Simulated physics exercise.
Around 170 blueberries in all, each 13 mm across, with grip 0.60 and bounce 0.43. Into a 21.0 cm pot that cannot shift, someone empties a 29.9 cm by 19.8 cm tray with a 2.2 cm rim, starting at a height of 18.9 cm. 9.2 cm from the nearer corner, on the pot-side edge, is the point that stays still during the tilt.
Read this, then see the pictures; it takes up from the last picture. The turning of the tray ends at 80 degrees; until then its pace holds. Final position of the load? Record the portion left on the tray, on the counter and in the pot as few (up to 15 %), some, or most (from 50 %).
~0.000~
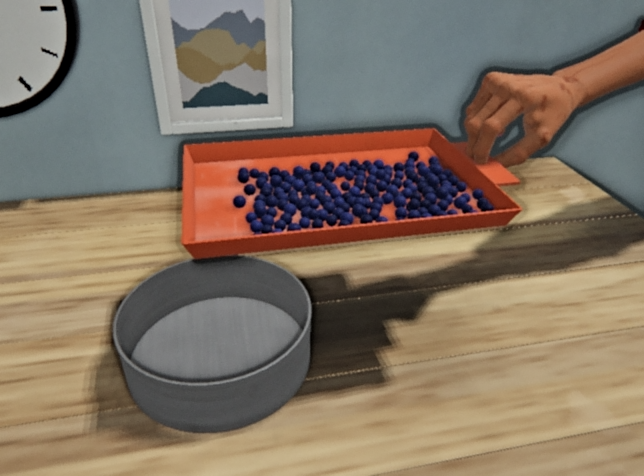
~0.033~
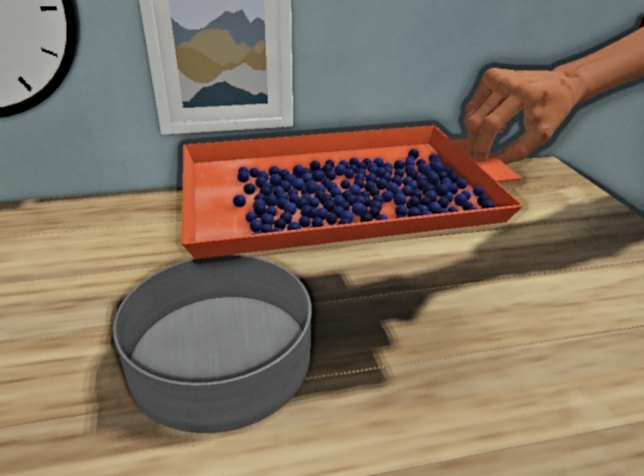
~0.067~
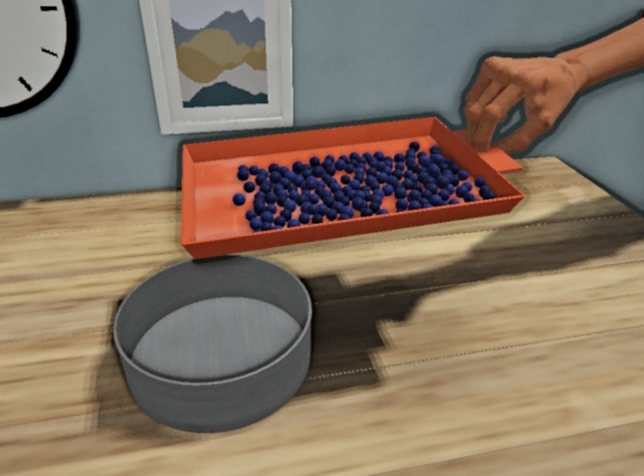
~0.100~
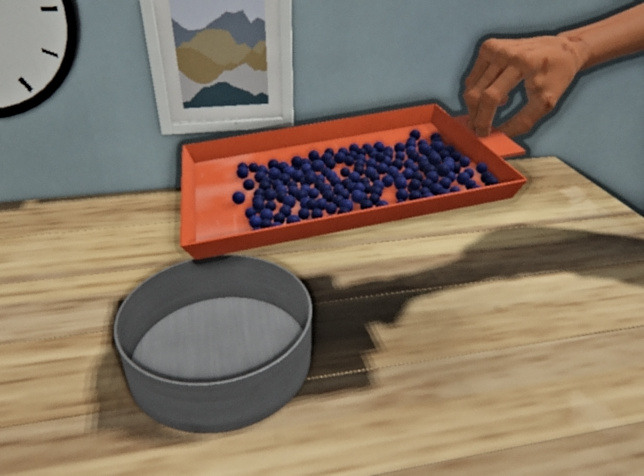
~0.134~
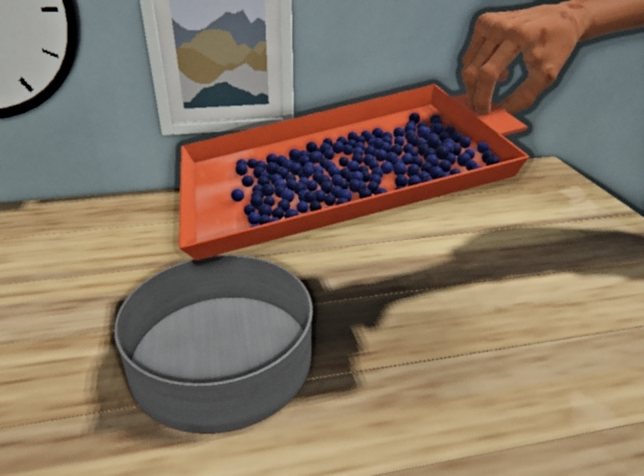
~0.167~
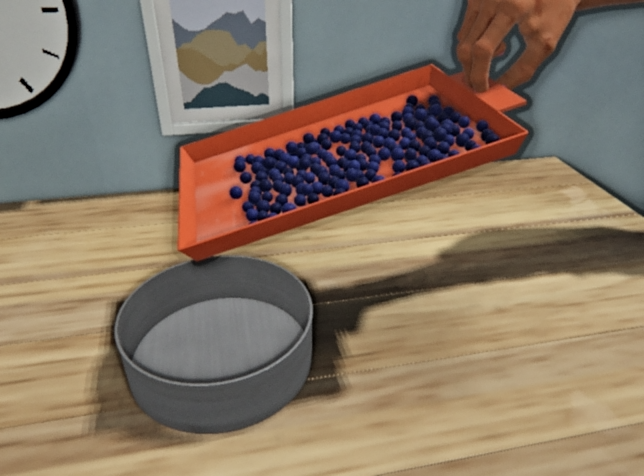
Result. Tray: Few; counter: Most; pot: Some.
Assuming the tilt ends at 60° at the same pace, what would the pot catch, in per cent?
I'd expect some 20 per cent in the pot.
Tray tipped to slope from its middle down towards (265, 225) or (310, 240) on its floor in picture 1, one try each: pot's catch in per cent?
Near 75 and 75 per cent, in that order.
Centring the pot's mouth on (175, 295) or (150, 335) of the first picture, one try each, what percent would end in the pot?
Try one: ~ 60 %; try two: ~ 75 %.
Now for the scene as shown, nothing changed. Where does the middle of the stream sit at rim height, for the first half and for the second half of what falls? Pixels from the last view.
Early half: About (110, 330); late half: (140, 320).
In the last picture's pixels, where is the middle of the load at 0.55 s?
Estimated centre of load: Around (195, 184).
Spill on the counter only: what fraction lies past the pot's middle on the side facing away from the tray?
That comes to roughly 100 percent.
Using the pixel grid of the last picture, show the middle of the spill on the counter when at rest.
Roughly at pixel (43, 369) in the last view.
After 0.40 s, tilt 49 degrees; the tray holds 100 %, the pot 0 %.
Then, at 0.55 s, tilt 70 degrees; the tray holds 100 %, the pot 0 %.
After 0.83 s, tilt 80 degrees; the tray holds 15 %, the pot 20 %.
By 2.4 s all is still; tray 0 %, counter 60 %, pot 40 %.
